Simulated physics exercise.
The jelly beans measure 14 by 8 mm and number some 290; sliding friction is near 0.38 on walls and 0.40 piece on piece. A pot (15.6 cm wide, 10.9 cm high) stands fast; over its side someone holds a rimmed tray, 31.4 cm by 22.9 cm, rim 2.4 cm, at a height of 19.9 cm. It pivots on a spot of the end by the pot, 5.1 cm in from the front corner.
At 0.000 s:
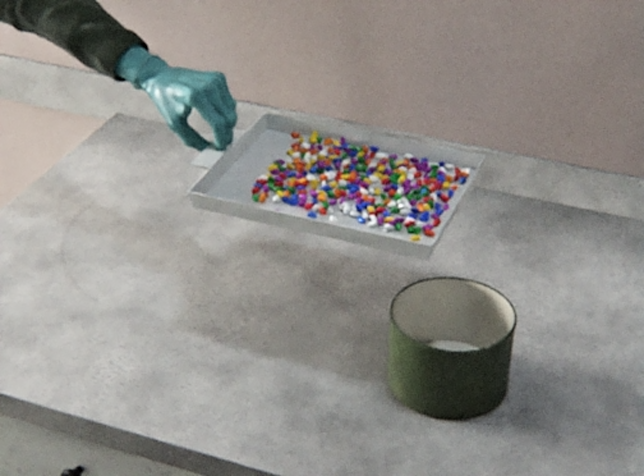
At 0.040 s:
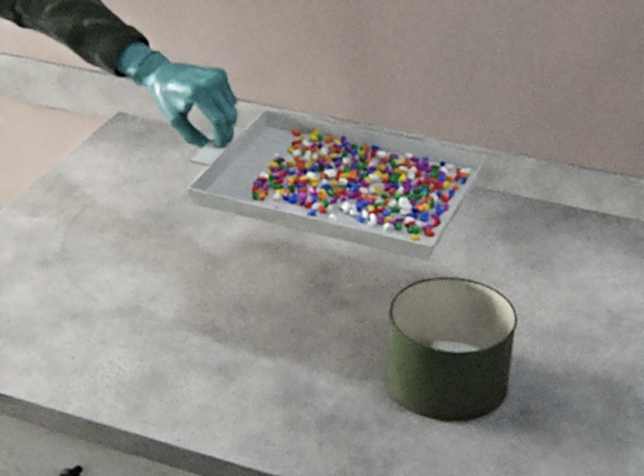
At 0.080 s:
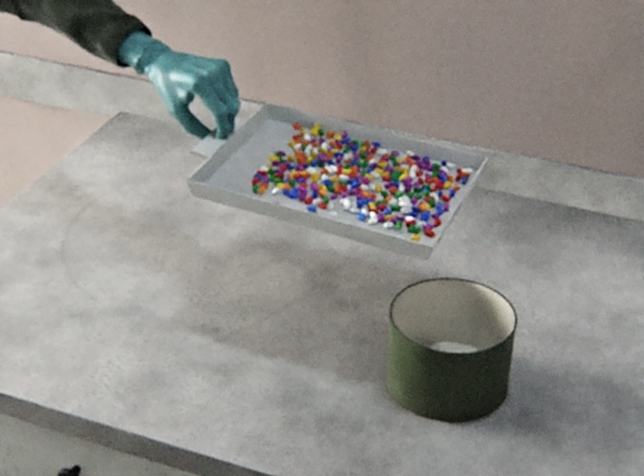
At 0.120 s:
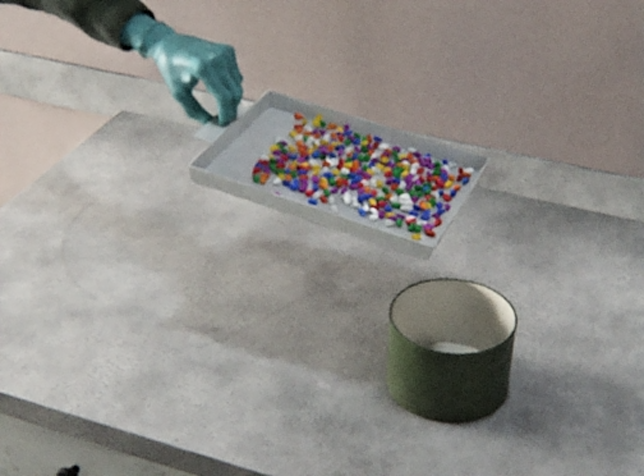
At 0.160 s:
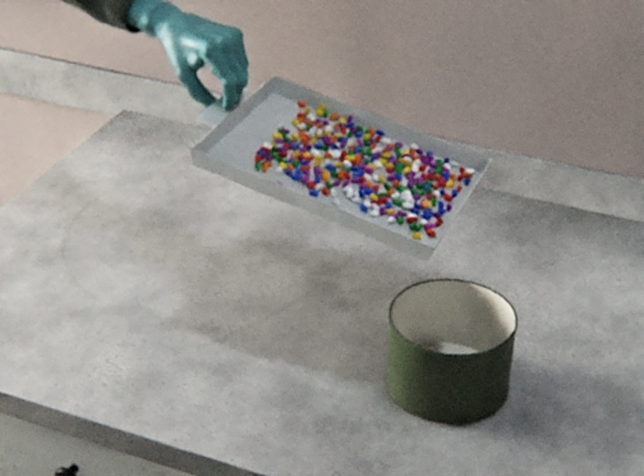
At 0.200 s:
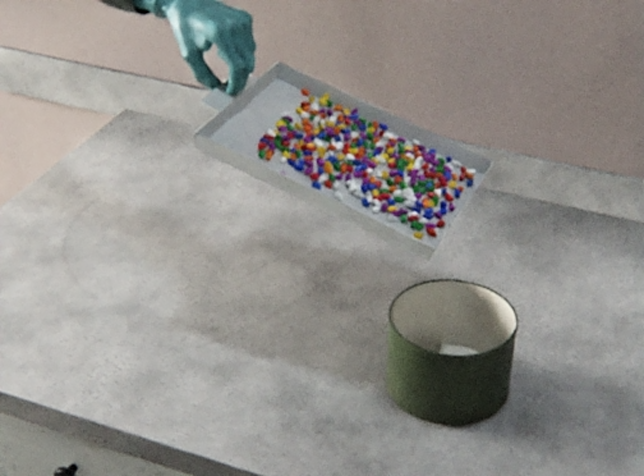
The video shows a teal-gloved hand at the left end of a gray rimmed tray of colorful jelly beans, raising that end so the tray slants increasingly down to the right, while a green pot stands still on the gray surface.
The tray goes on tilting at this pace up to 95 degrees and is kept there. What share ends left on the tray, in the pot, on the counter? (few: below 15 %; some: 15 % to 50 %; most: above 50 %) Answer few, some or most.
Tray: Few, pot: Some, counter: Most.
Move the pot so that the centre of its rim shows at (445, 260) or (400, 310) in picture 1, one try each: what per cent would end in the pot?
About 30 and 0 per cent.
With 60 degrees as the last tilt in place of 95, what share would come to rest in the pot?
In that case some 5 per cent.
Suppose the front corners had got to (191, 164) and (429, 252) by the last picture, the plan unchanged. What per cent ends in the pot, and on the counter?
Pot 85, counter 15.
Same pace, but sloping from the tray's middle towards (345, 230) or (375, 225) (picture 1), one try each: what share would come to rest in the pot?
Some 45 and 80 per cent.
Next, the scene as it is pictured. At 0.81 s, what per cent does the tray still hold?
Roughly 65 per cent.
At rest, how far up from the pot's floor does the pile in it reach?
Some 1.5 cm.
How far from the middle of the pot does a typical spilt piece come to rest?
Some 18 cm.
After 0.57 s, tilt 54 degrees; the tray holds 100 %, the pot 0 %.
Then, at 0.81 s, tilt 80 degrees; the tray holds 65 %, the pot 0 %.
After 1.17 s, tilt 95 degrees; the tray holds 15 %, the pot 15 %.
By 2.4 s all is still; tray 5 %, pot 25 %, counter 70 %.
